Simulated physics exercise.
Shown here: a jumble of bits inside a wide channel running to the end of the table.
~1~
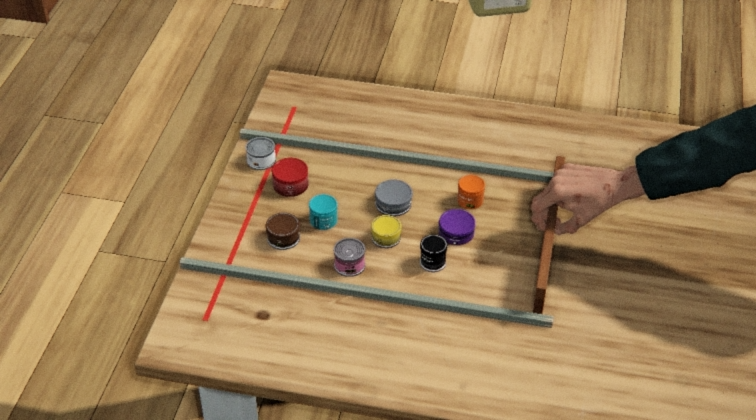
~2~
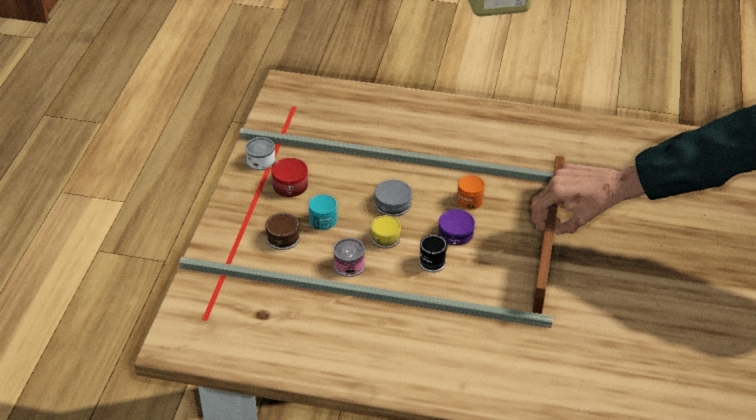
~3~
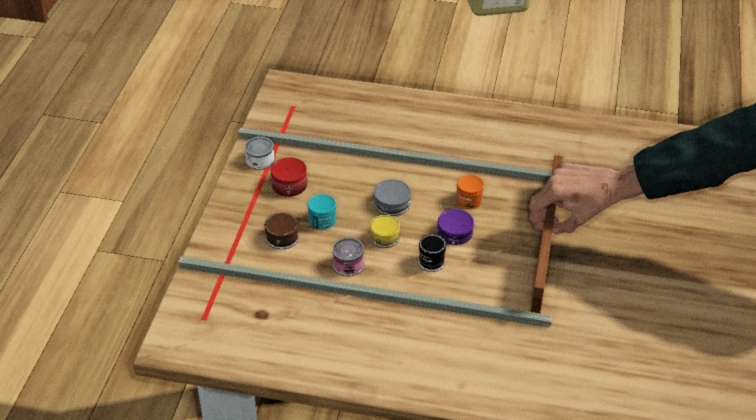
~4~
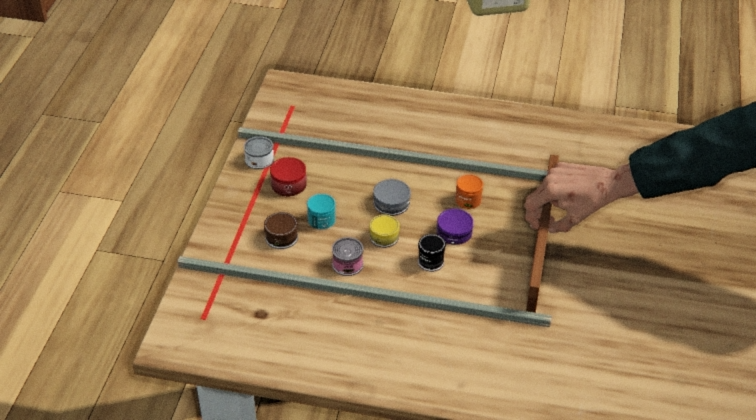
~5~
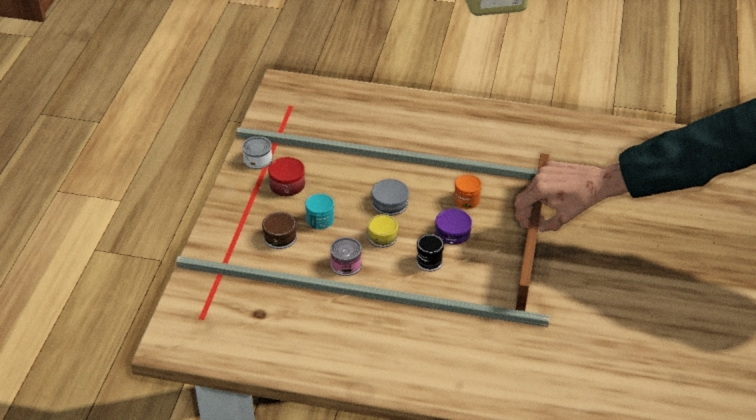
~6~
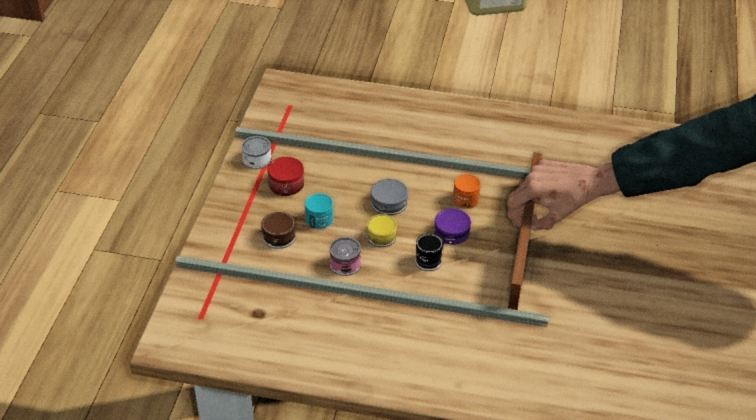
At the start, a hand holds a brown board upright at the right of a channel between two grey rails, with colourful small tubs and tins scattered to its left and red tape crossing the far side. The hand then slides the board a short way left, while the containers stay in place.
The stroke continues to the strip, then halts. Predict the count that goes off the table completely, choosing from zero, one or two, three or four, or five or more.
The count is one or two.
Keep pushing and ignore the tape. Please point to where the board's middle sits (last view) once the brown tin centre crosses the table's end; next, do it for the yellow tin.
Middle: Roughly (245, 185); roughly (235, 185).
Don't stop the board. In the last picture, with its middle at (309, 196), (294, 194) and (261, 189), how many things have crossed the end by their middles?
It comes out as 0, then 0, then 1.
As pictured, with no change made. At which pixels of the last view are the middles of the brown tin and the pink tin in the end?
(193, 229), and the other (212, 245).
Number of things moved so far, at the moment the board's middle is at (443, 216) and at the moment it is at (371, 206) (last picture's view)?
The number moved is 3 and then 7.
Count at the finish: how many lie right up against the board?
It ends up touching 4.
Early on, none off yet; white tin at rest near (257, 152); red tub at rest near (286, 176); brown tin at rest near (279, 230).
A while later, none off yet; white tin at rest near (256, 152); red tub travelled about its own width near (233, 170); brown tin travelled about its own width near (240, 233).
Finally, the number that fall off is one or two; lost, turquoise tub and red tub.
